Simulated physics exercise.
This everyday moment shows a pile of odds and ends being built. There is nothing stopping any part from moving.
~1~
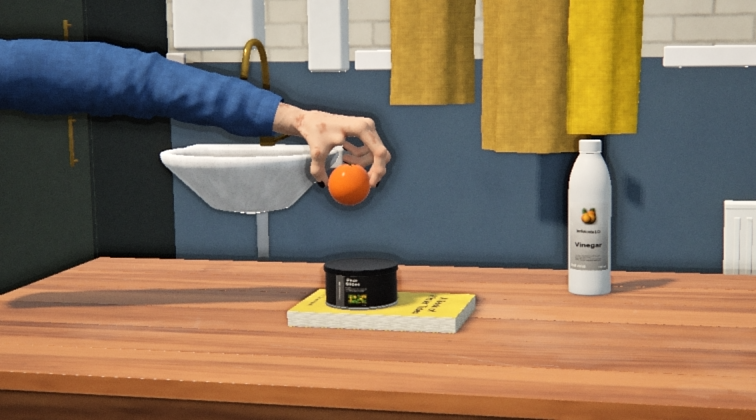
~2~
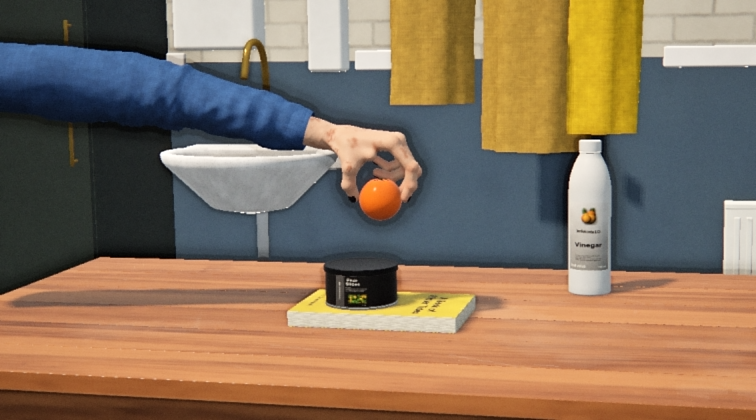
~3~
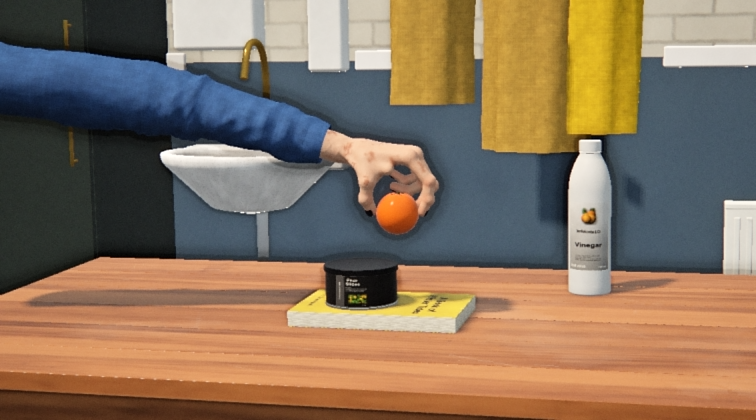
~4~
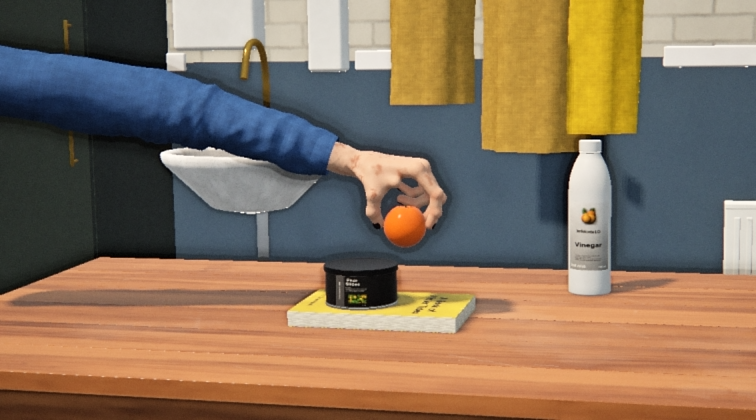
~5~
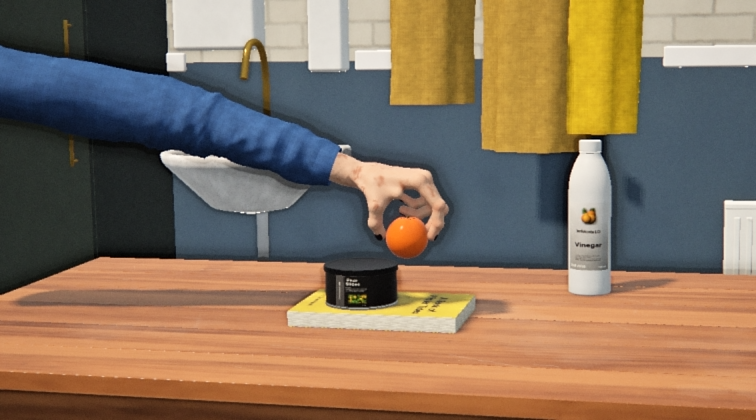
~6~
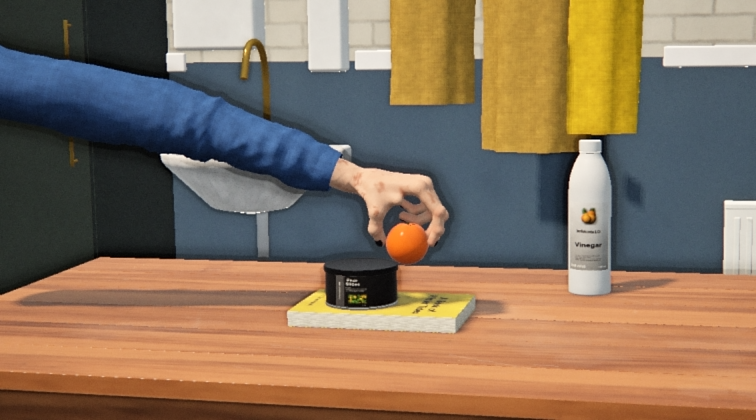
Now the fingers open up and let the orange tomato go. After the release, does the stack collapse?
Yes, it collapses.
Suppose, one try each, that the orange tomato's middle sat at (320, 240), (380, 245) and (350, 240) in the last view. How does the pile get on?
Topples over, stays standing, stays standing.
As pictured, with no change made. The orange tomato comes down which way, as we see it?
Its movement is toward the right.
Then, 0.20 s past the last view, orange tomato displaced a little near (416, 255).
Then, 0.30 s past the last view, orange tomato now fallen.
Then, 1.00 s past the last view, nothing new.
Then, 2.30 s past the last view, orange tomato resting near (433, 285).
Finally, fallen, orange tomato; the other 3 still in place. Final places as the last picture's camera would see them, orange tomato near (433, 285). The pile gives way.
